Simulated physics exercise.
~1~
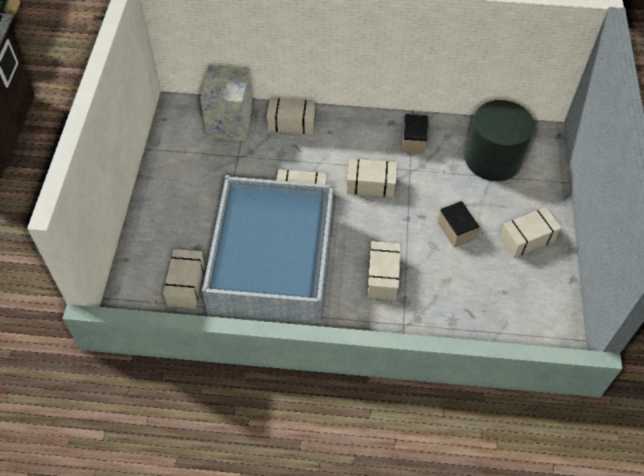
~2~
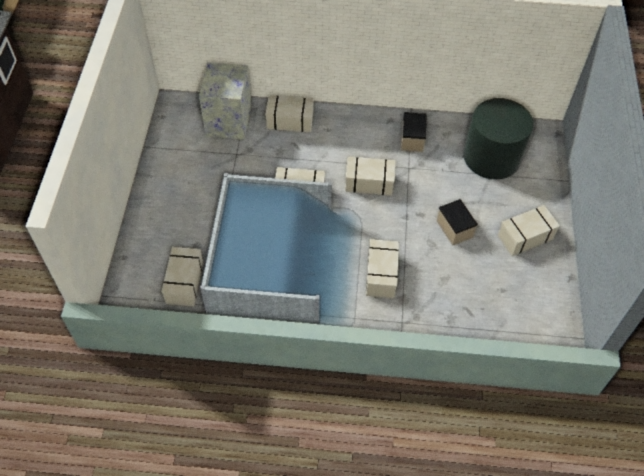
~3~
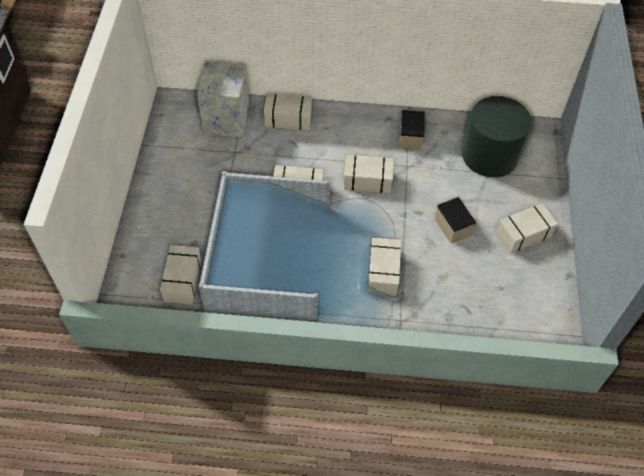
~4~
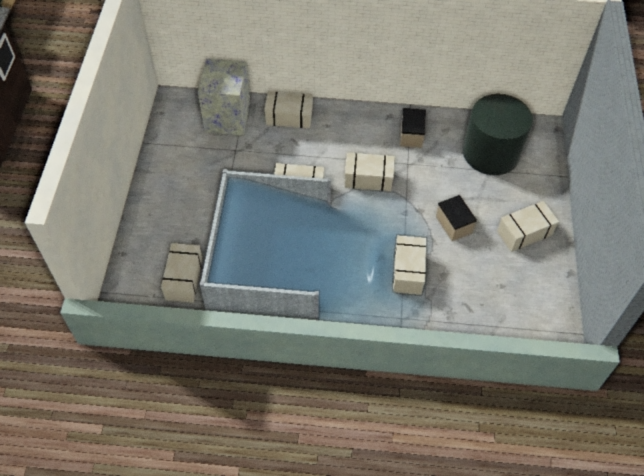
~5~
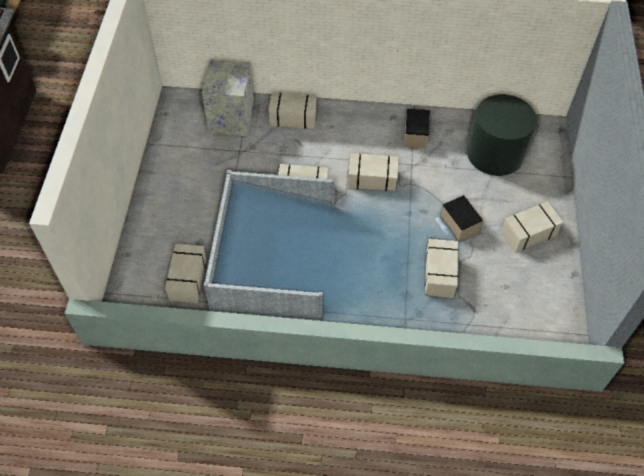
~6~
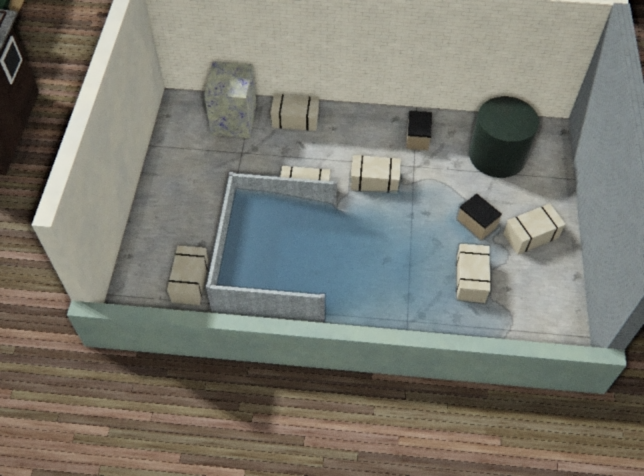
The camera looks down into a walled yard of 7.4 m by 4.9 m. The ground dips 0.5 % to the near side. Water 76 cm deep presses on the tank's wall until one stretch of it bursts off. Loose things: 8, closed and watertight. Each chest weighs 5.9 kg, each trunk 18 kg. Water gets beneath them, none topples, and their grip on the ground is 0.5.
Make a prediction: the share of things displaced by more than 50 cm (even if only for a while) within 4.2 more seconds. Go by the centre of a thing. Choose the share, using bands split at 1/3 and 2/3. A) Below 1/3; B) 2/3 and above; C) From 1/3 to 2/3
The answer is C.
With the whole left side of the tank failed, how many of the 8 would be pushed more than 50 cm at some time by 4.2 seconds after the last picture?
The answer then is 3.
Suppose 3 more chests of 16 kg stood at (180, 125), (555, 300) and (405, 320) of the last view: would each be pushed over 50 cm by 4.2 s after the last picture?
Going through them in turn, I'd say not that far, beyond and beyond.
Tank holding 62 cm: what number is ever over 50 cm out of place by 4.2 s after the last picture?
That would make 4 of them.
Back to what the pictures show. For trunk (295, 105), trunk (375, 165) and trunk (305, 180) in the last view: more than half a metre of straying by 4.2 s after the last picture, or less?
Taking them in turn, the answers are smaller, greater and smaller.
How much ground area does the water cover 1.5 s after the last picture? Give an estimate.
I'd put it close to 19 m2.
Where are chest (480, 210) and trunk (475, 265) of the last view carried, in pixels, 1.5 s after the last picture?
Somewhere around (556, 135) and (579, 255).
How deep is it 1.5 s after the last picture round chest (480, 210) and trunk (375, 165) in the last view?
About 11 and 2 cm.
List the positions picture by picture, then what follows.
In the first picture, a trunk at (385, 264) rests on the ground; a chest at (460, 217), on the bottom; water covers 3.1 m2; 0 of 8 have shifted.
In the second picture, a trunk at (383, 262) rests on the ground; a chest at (458, 215), on the bottom; 4.4 m2 under water; 0 of 8 have shifted.
In the third picture, a trunk at (385, 260), on the bottom, 6 cm from its start; a chest at (457, 213) rests on the ground; 5.8 m2 under water; 1 of 8 have shifted.
In the fourth picture, a trunk at (411, 258), on the bottom, 43 cm from its start; a chest at (458, 211), on the bottom; water covers 7.4 m2; 1 of 8 have shifted.
In the fifth picture, a trunk at (443, 262) rests on the ground, 86 cm from its start; a chest at (463, 212), on the bottom; water covers 8.9 m2; 1 of 8 have shifted.
In the sixth picture, a trunk at (475, 267), on the bottom, 131 cm from its start; a chest at (481, 210), on the bottom, 29 cm from its start; water covers 10.5 m2; 2 of 8 have shifted.
Then, 0.4 s after the last picture 2 of 8 are over 50 cm from their spots; 0 afloat.
Then, 1.5 s after the last picture 2 of 8 are over 50 cm from their spots; 2 afloat.
Then, 2.8 s after the last picture 3 of 8 are over 50 cm from their spots; 3 afloat.
Then, 4.2 s after the last picture 5 of 8 are over 50 cm from their spots, and 5 have been at some point; 3 afloat.
